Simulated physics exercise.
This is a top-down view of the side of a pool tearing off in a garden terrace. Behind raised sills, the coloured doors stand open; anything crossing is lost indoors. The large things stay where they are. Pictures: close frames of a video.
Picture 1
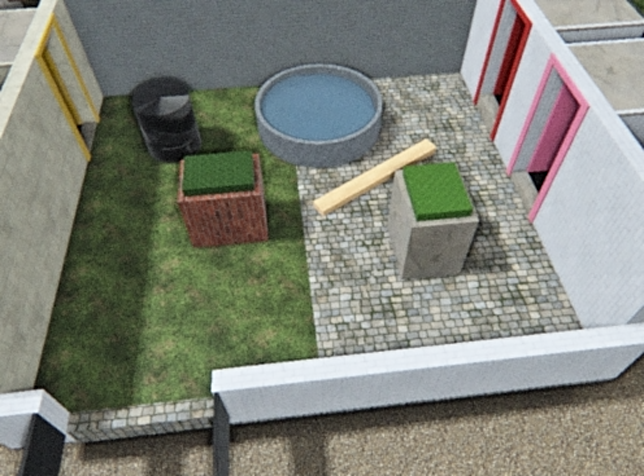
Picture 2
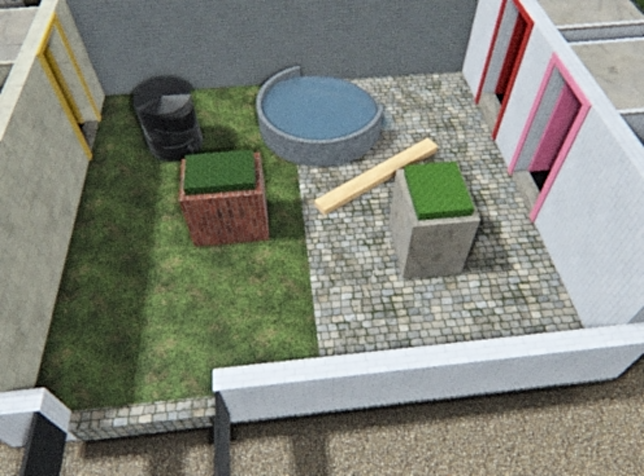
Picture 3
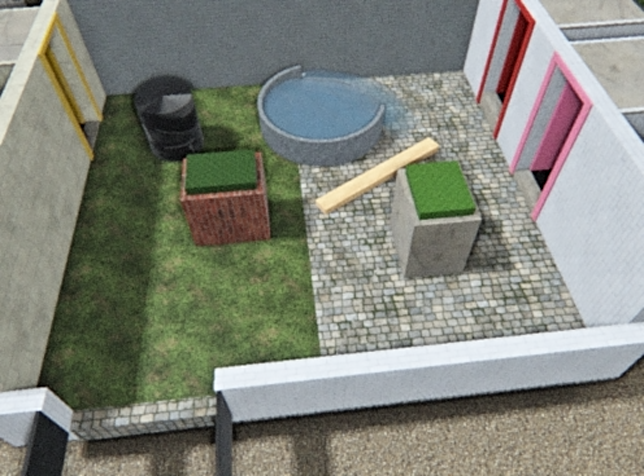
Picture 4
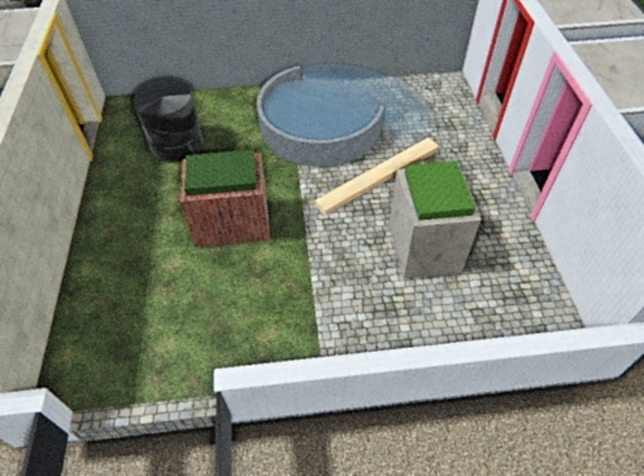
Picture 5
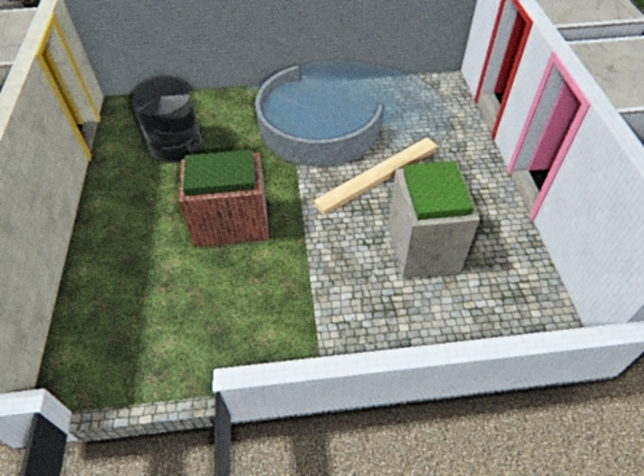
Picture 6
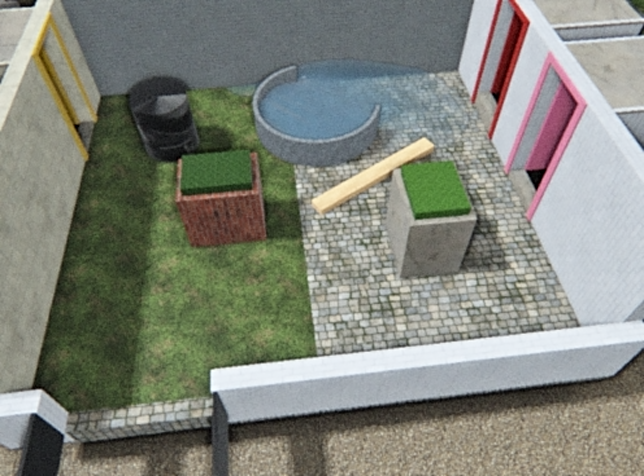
The far side of a round tank of water tore open in a walled garden terrace, and water poured out through the gap, spreading across the paving behind a wooden plank and two grass-topped blocks.
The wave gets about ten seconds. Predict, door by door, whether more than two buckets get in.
In order: The yellow door is going to stay within two buckets, the pink door is going to stay within two buckets, the red door is going to stay within two buckets.
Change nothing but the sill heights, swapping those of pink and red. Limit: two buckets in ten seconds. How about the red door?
That way the red one breaks the limit.
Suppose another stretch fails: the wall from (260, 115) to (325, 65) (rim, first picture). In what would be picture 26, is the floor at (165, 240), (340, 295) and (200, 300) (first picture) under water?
Point by point: Unwetted; unwetted; unwetted.
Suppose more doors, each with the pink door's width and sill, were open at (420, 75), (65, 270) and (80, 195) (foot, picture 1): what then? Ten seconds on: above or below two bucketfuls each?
Door by door: Gets past, stays short, stays short.
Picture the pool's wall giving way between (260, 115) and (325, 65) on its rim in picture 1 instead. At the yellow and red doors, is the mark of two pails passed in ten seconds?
As I see it, the yellow door tops the mark and the red door stays short of it too.
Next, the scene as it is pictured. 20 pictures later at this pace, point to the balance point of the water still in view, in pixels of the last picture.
The balance point is around (385, 127).
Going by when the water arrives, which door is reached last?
The one in yellow.
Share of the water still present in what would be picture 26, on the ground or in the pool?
Roughly 100 out of every hundred parts.
A moment on, water covers 15 % of the floor; the yellow door not reached, the pink door not reached, the red door wet at the sill, nothing in.
Next, water covers 20 % of the floor; the yellow door not reached, the pink door wet at the sill, nothing in, the red door wet at the sill, nothing in.
Then, water covers 35 % of the floor; the yellow door not reached, the pink door wet at the sill, nothing in, the red door wet at the sill, nothing in.
Later, water covers 60 % of the floor; the yellow door not reached, the pink door wet at the sill, nothing in, the red door wet at the sill, nothing in.
In the end, water covers 75 % of the floor; the yellow door wet at the sill, nothing in, the pink door wet at the sill, nothing in, the red door under two buckets in.
